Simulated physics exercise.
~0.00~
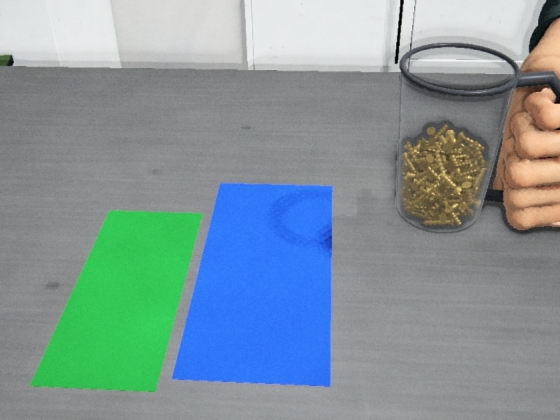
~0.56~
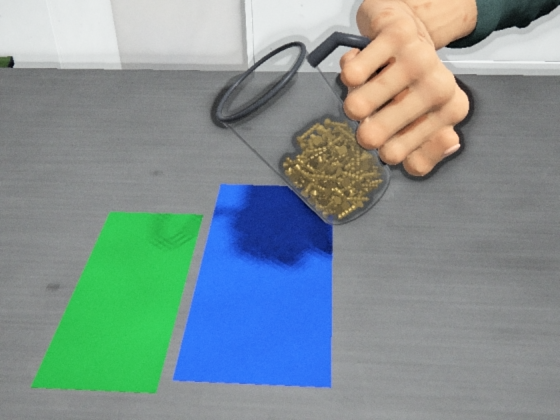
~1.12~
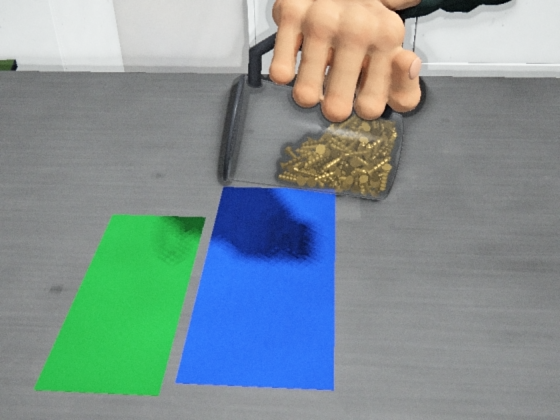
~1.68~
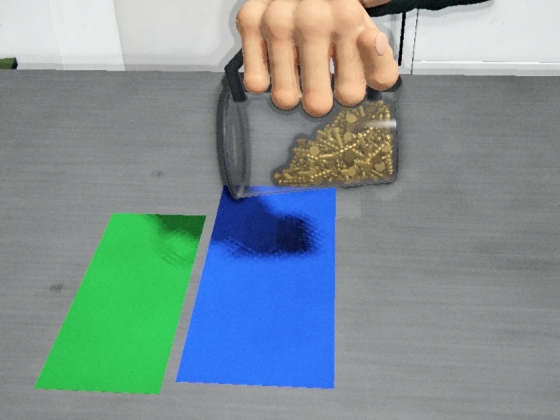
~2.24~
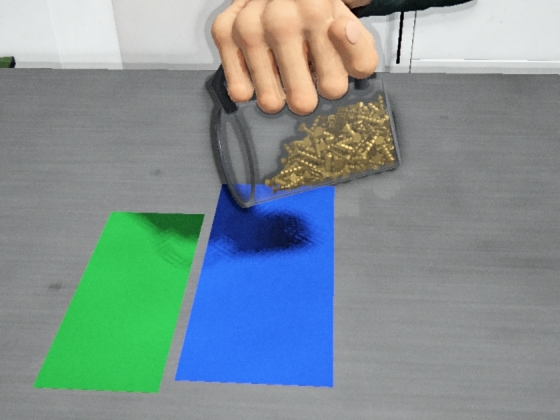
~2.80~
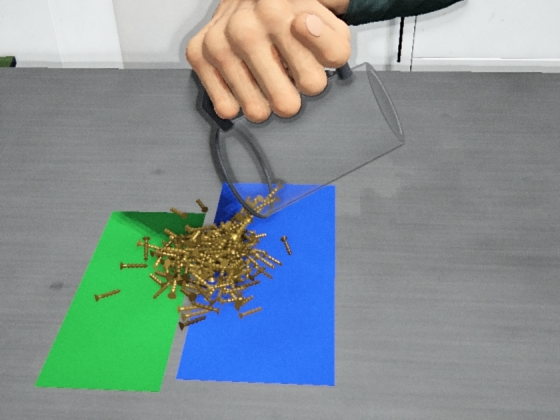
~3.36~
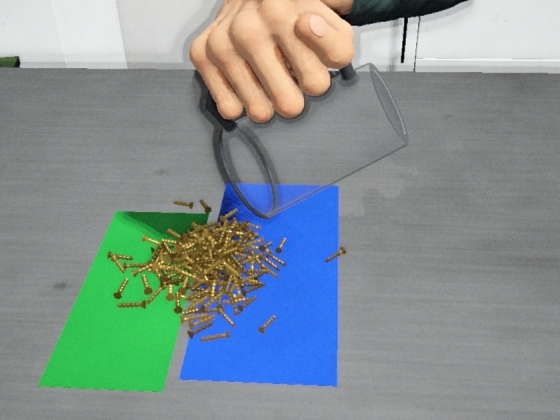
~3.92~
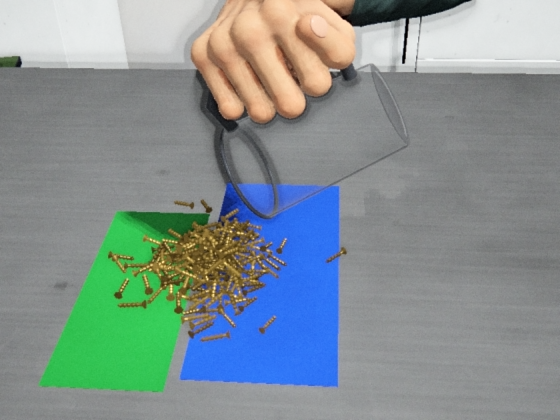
A clear cup of brass-coloured screws moves left, tips over and spills them across blue and green mats, hand still holding it.
